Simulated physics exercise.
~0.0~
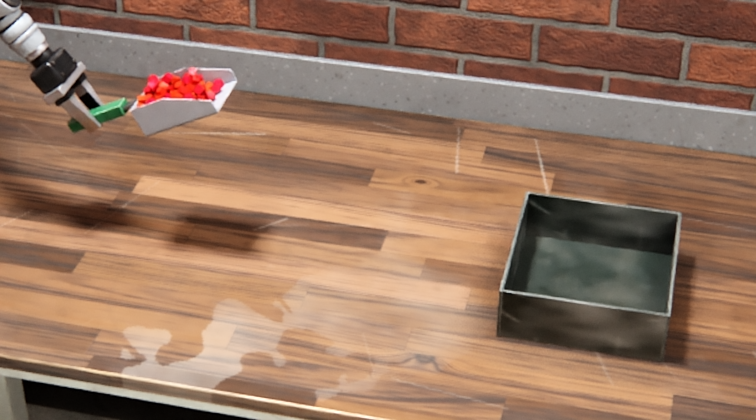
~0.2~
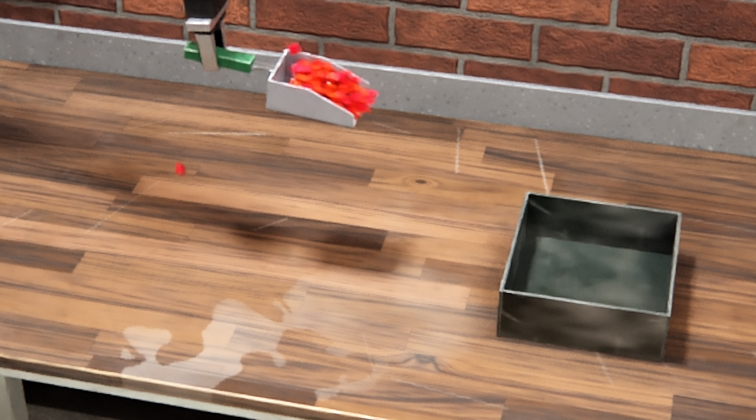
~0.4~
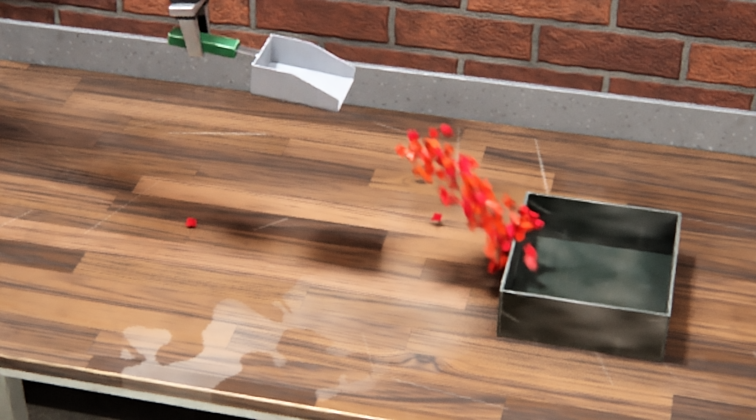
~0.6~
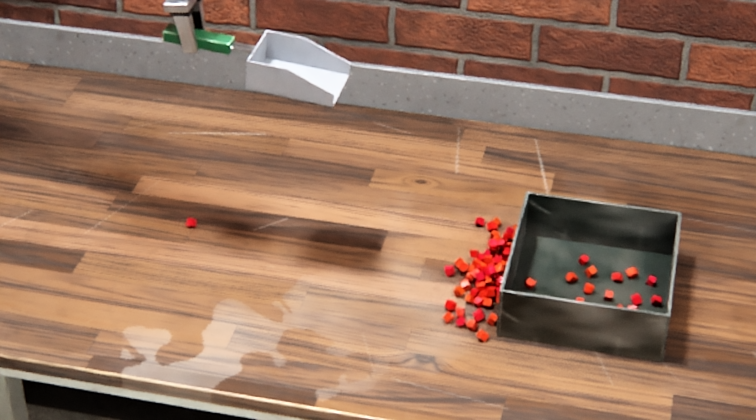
A white scoop heaped with small red and orange cubes hangs from a robot arm's green grip at the upper left, above a wooden counter backed by a grey ledge and red brick wall. Seen from slightly above, an open dark metal box sits at the right. The arm swings the scoop rightward, tipping it as one cube drops onto the counter. It then halts and draws back slightly, and the cubes fly off in a stream toward the box. Most land in a pile against its left side, while a few settle inside, leaving the scoop empty.
